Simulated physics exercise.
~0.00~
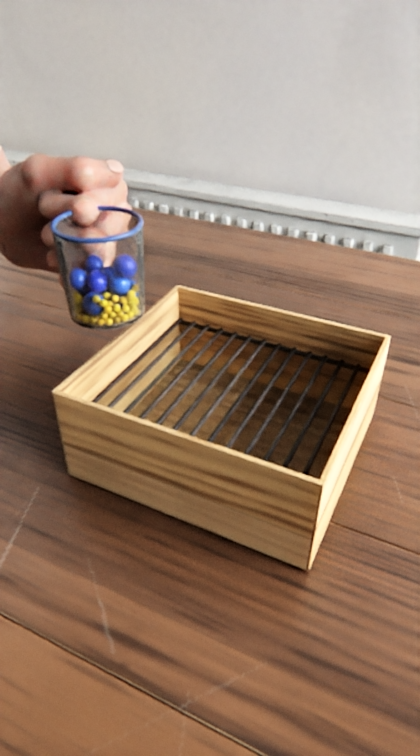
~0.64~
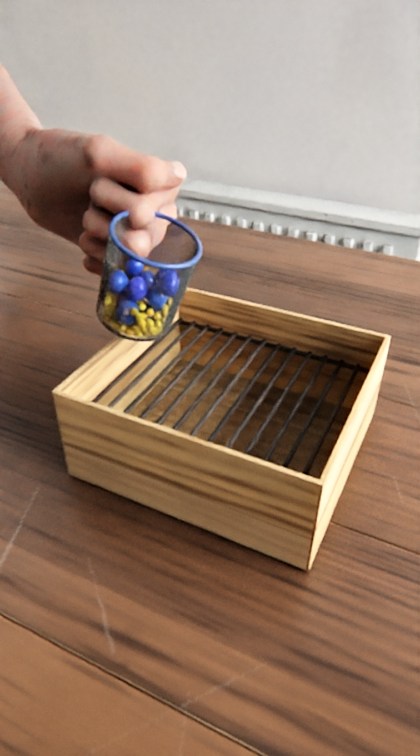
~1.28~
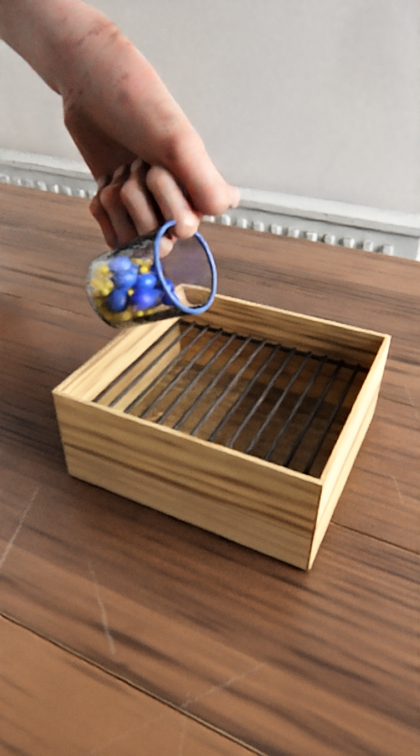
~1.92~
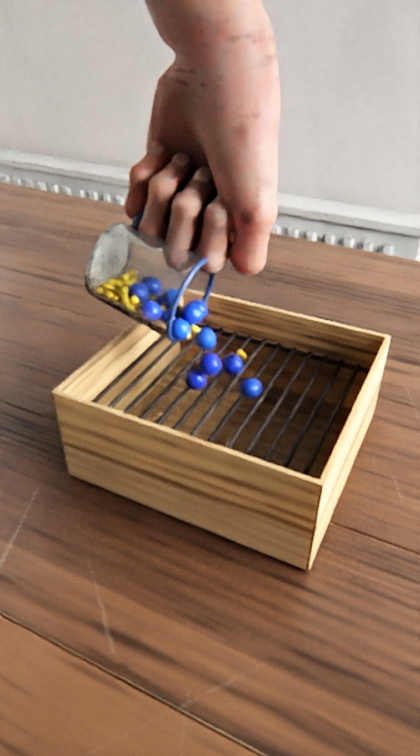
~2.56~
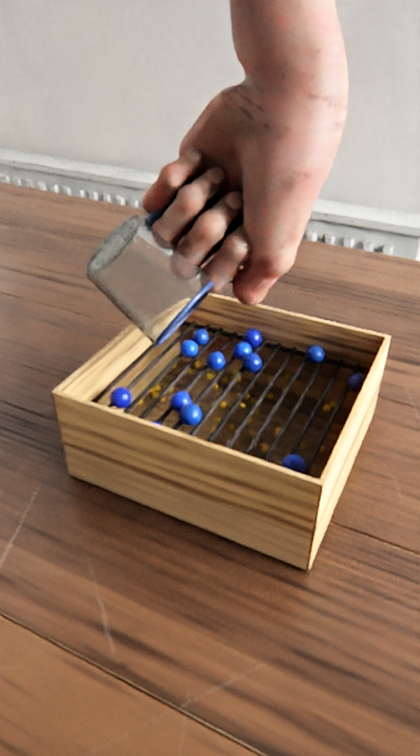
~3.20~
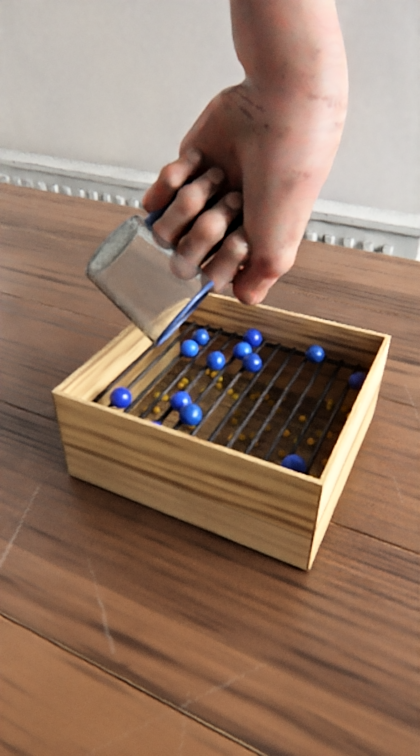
The clip shows a hand tipping a clear cup of blue balls and smaller yellow pieces over a wooden box strung with dark wires, moving rightward until the cup empties; the yellow pieces drop through, while the blue balls stay on top of the wires.
